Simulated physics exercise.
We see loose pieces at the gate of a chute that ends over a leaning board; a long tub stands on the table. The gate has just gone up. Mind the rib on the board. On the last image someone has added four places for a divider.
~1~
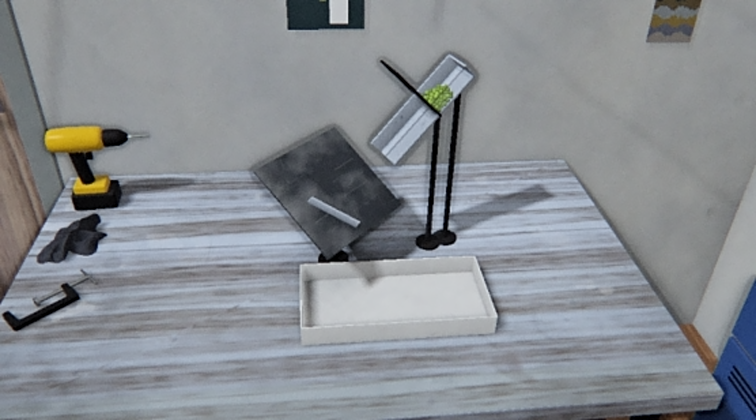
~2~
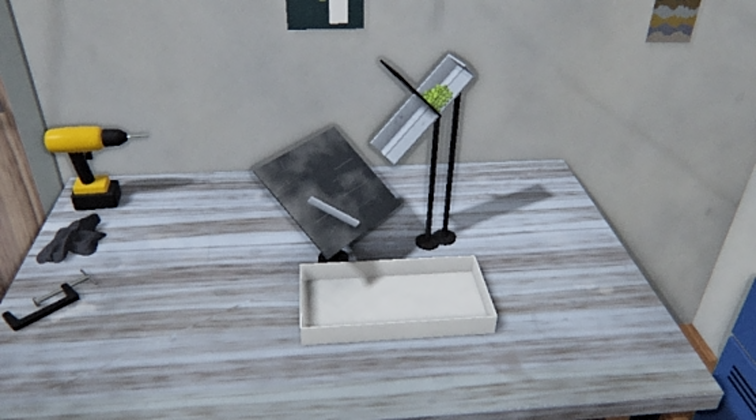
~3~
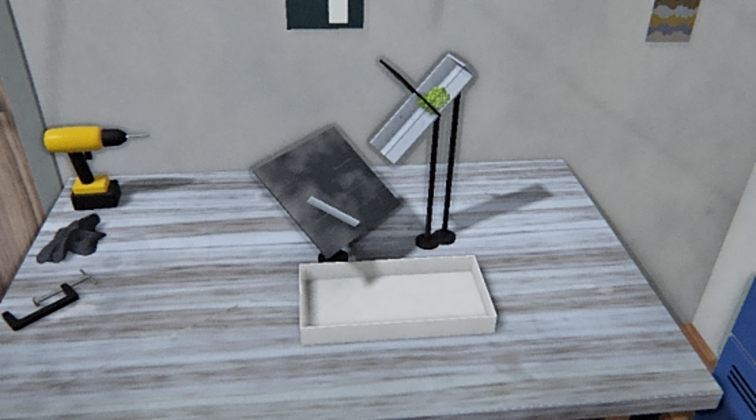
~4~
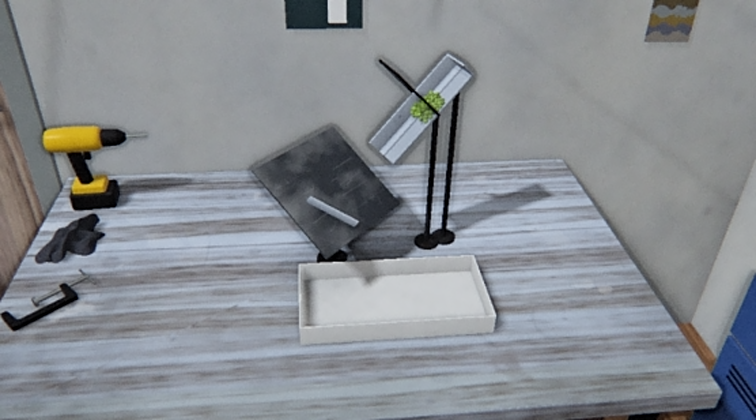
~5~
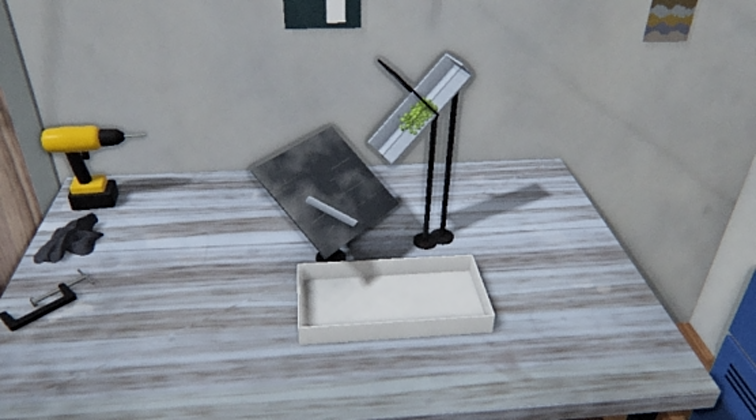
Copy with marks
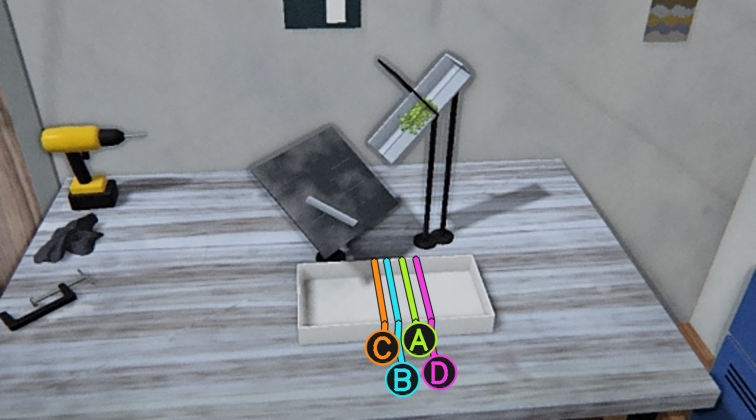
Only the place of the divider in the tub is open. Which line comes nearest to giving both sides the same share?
It is B.
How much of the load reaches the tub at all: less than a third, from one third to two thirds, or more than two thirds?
About that: More than two thirds.
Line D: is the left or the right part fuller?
The left side.
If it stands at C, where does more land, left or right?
Right.
On the marked copy, line A crosses the front rim at (415, 320); line B crosses the front rim at (398, 321); line C crosses the front rim at (384, 322); line D crosses the front rim at (431, 319).
For line A, of what is caught, all but a few on the left of the divider, a small share on the right.
For line B, of what is caught, close to two thirds on the left of the divider, close to a third on the right.
For line C, of what is caught, close to a quarter on the left of the divider, the bulk on the right.
For line D, of what is caught, all but a few on the left of the divider, only a few on the right.
